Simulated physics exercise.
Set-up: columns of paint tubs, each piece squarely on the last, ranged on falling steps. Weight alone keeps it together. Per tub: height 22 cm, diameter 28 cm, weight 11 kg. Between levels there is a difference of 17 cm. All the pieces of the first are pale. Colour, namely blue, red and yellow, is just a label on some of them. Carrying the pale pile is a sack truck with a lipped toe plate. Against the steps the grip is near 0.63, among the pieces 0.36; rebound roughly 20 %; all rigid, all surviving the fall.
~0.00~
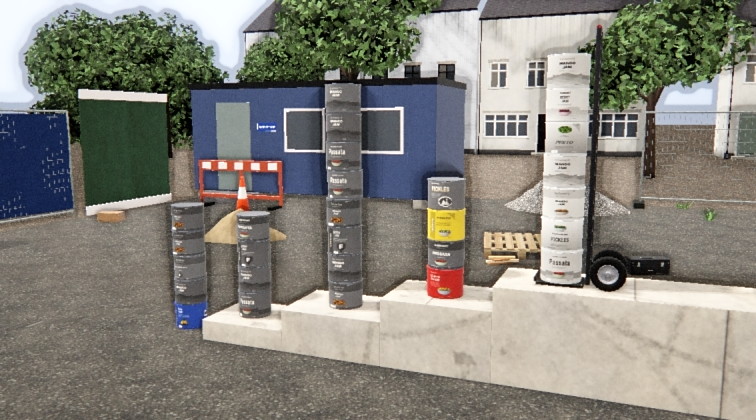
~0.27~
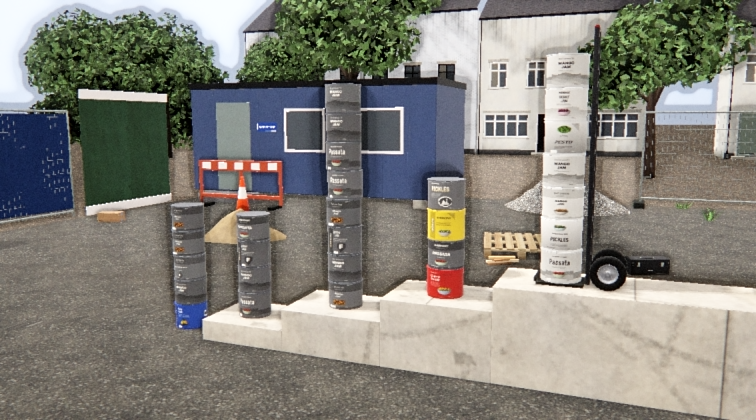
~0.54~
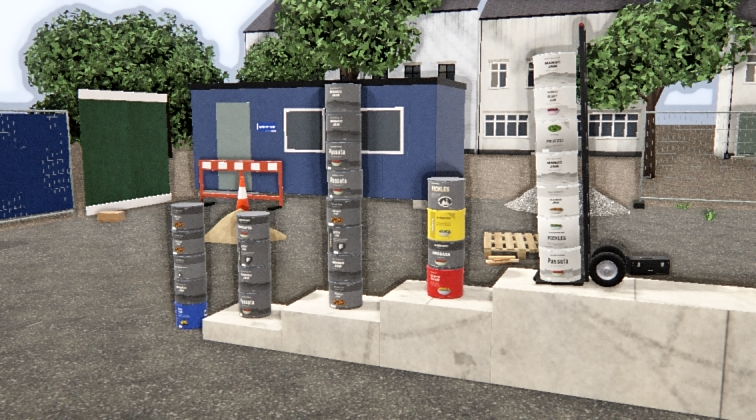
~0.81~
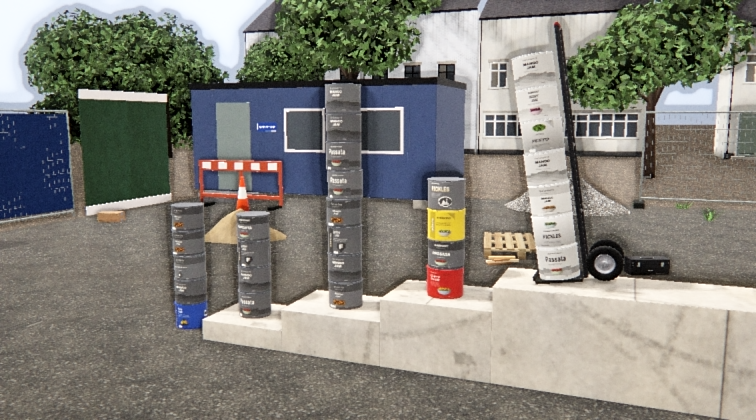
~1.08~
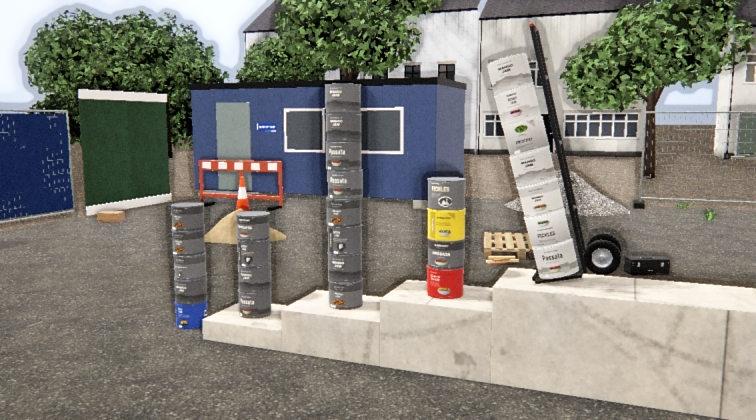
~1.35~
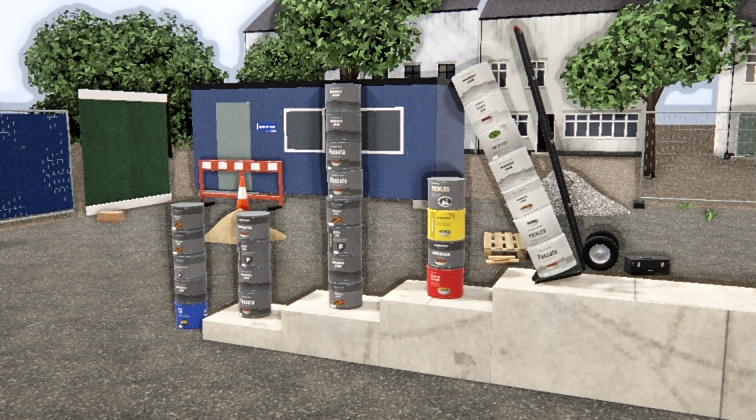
We see columns of paint tubs standing on stepped pale blocks beside a blue cabin, while on the highest block a sack truck carrying a tall white stack tilts gradually leftward, its upper tubs leaning further than the frame.
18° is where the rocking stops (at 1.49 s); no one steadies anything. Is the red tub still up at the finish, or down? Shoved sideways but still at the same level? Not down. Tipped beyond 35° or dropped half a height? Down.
Still up.
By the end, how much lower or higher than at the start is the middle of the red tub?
About 0 cm lower.
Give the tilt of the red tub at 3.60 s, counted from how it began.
Measured against how it began, the tilt is near 0 degrees.
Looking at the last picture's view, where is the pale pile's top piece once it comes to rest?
(383, 265).
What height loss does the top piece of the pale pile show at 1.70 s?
Some 40 centimetres.
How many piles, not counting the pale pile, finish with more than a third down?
Looks like 1 of them in total.
After 1.70 s, 7 of the pale pile down; none of the 21 other tubs down, 1 disturbed; red tub unmoved.
After 2.38 s, 7 of the pale pile down; none of the 21 other tubs down, 12 disturbed; red tub leaning 22°; yellow tub leaning 25°.
After 3.60 s, 7 of the pale pile down; 2 of the 21 other tubs down; red tub unmoved; yellow tub on its side.
By the end (5.1 s), 7 of the pale pile down; 2 of the 21 other tubs down; red tub unmoved; yellow tub on its side; blue tub unmoved. As the last picture would show them, middles, red tub near (446, 280), yellow tub near (418, 409).
